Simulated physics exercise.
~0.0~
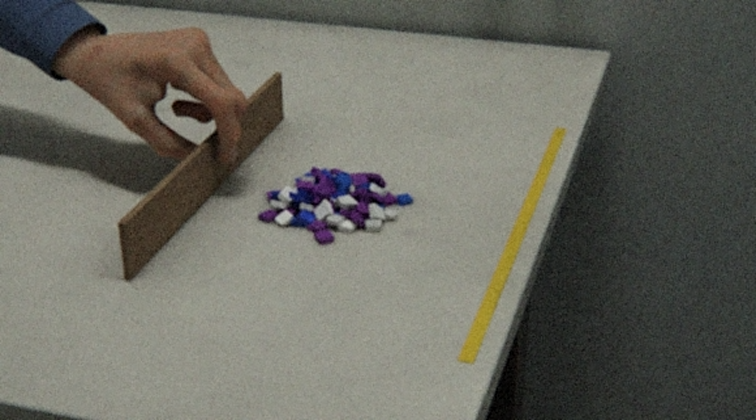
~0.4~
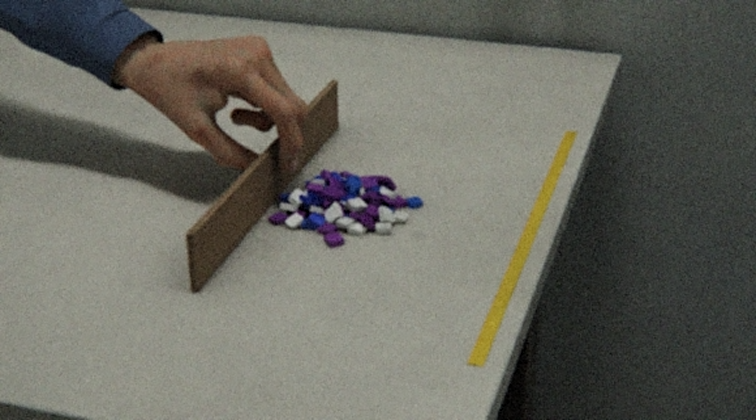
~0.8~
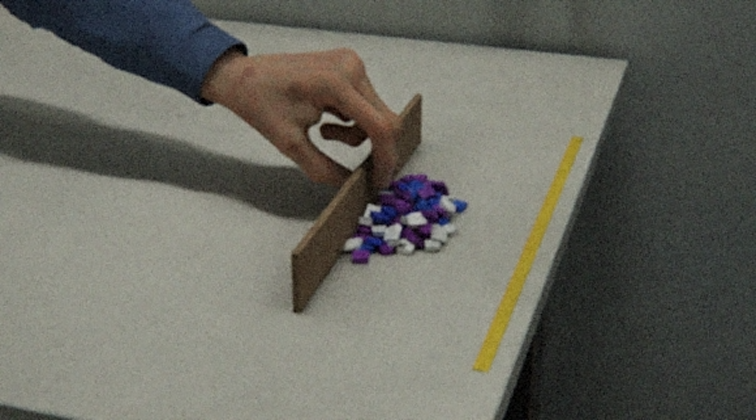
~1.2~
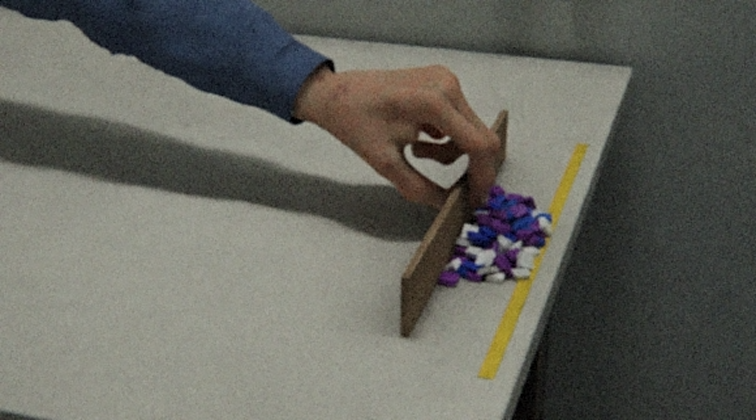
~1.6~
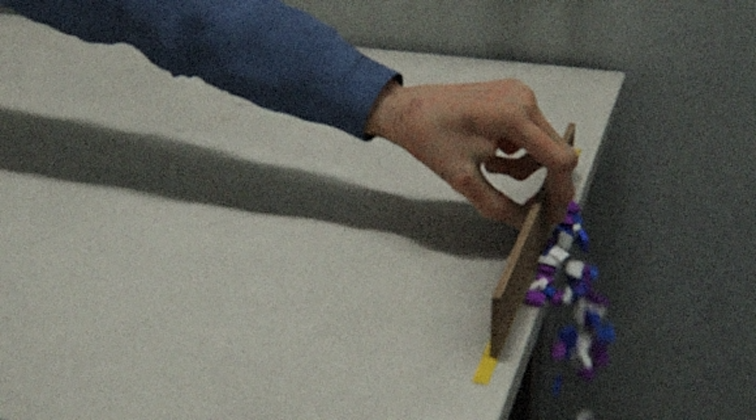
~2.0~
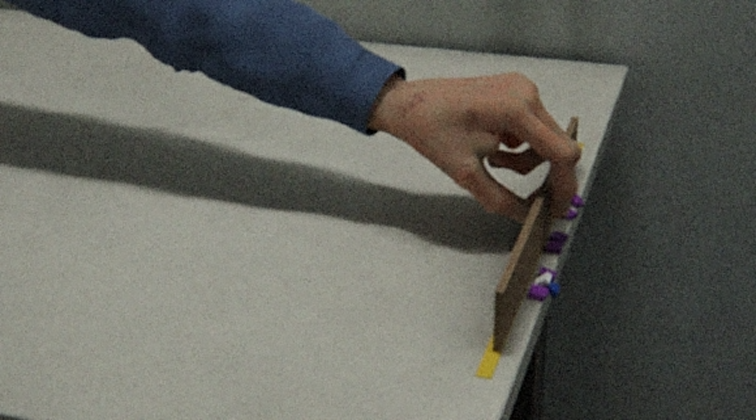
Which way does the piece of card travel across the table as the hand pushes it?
The piece of card travels to the right, towards the yellow tape.
A hand slid an upright brown piece of card to the right across a table, pushing a heap of small purple, blue and white pieces over the yellow tape until most spilled off the edge, and the card stopped at the tape.
